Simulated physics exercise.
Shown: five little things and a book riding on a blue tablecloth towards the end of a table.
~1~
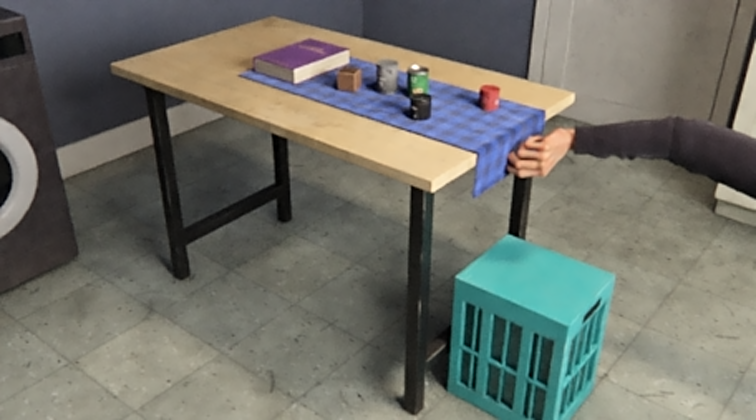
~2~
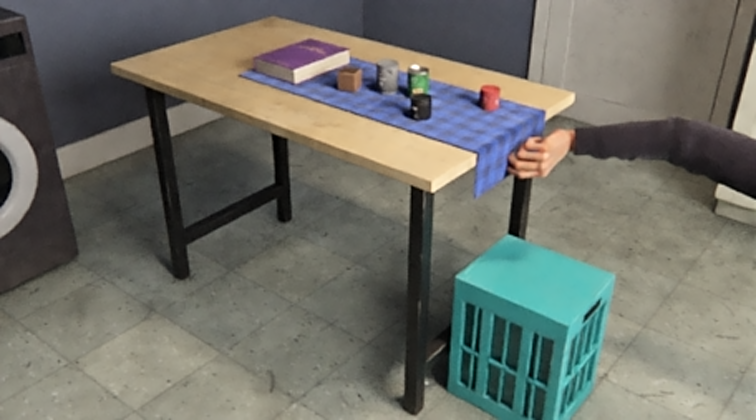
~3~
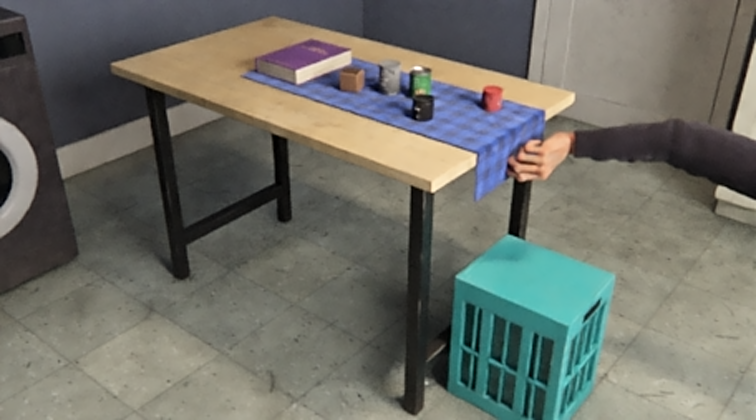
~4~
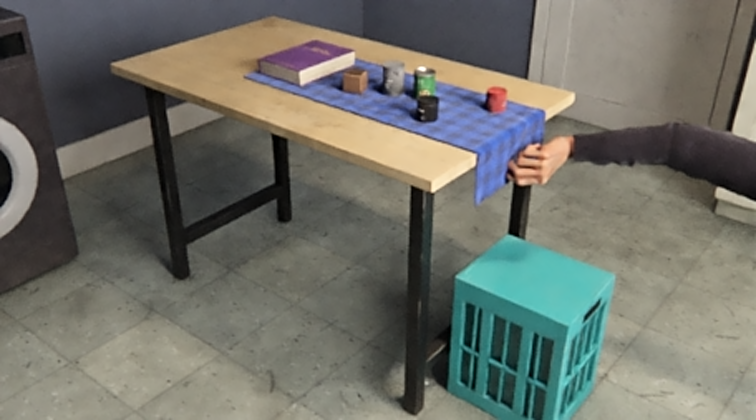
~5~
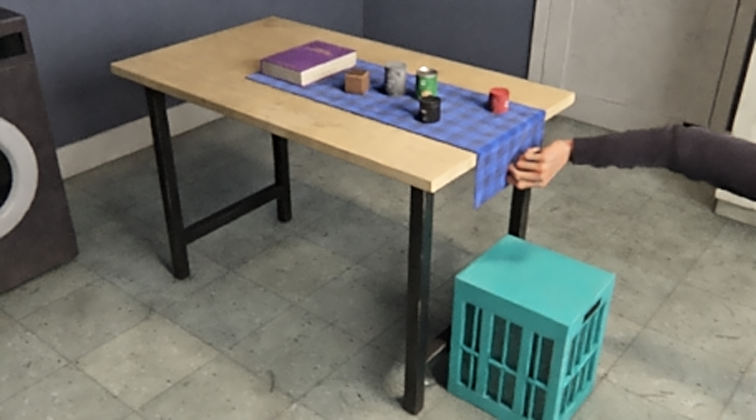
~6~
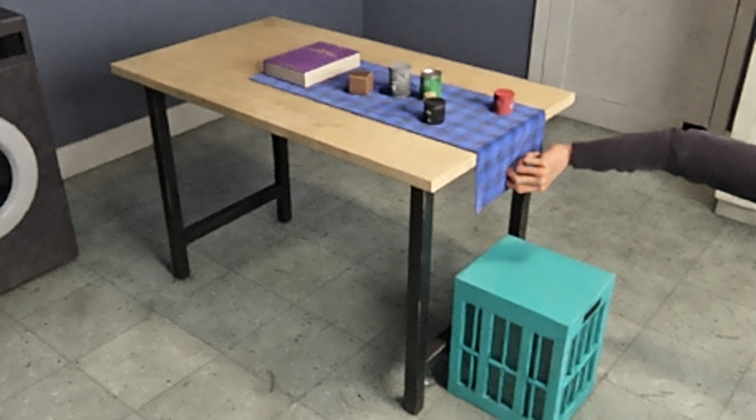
A hand slowly pulls a blue tablecloth, and the book and small objects shift slightly right.
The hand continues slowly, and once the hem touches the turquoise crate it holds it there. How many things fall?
Two objects go.
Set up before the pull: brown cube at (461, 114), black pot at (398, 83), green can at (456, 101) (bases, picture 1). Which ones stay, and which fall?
The brown cube ends up off; the black pot stays put; the green can ends up off.
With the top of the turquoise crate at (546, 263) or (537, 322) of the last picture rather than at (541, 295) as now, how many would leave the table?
1 and 3.
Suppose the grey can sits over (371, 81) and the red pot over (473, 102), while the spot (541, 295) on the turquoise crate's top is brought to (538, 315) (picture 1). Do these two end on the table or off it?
The grey can stays aboard, and the red pot does not stay aboard.
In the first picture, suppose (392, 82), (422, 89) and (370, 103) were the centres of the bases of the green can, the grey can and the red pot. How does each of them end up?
The green can survives, the grey can remains up, the red pot keeps its place on top.
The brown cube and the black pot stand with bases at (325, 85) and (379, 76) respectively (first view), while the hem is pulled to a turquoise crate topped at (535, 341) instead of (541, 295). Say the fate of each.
Brown cube stays, black pot stays.
Soon after, hem near (505, 231); red pot gone.
After that, hem on the crate; red pot and black pot gone.
In the end, hem on the crate; red pot and black pot gone. It carries off two.
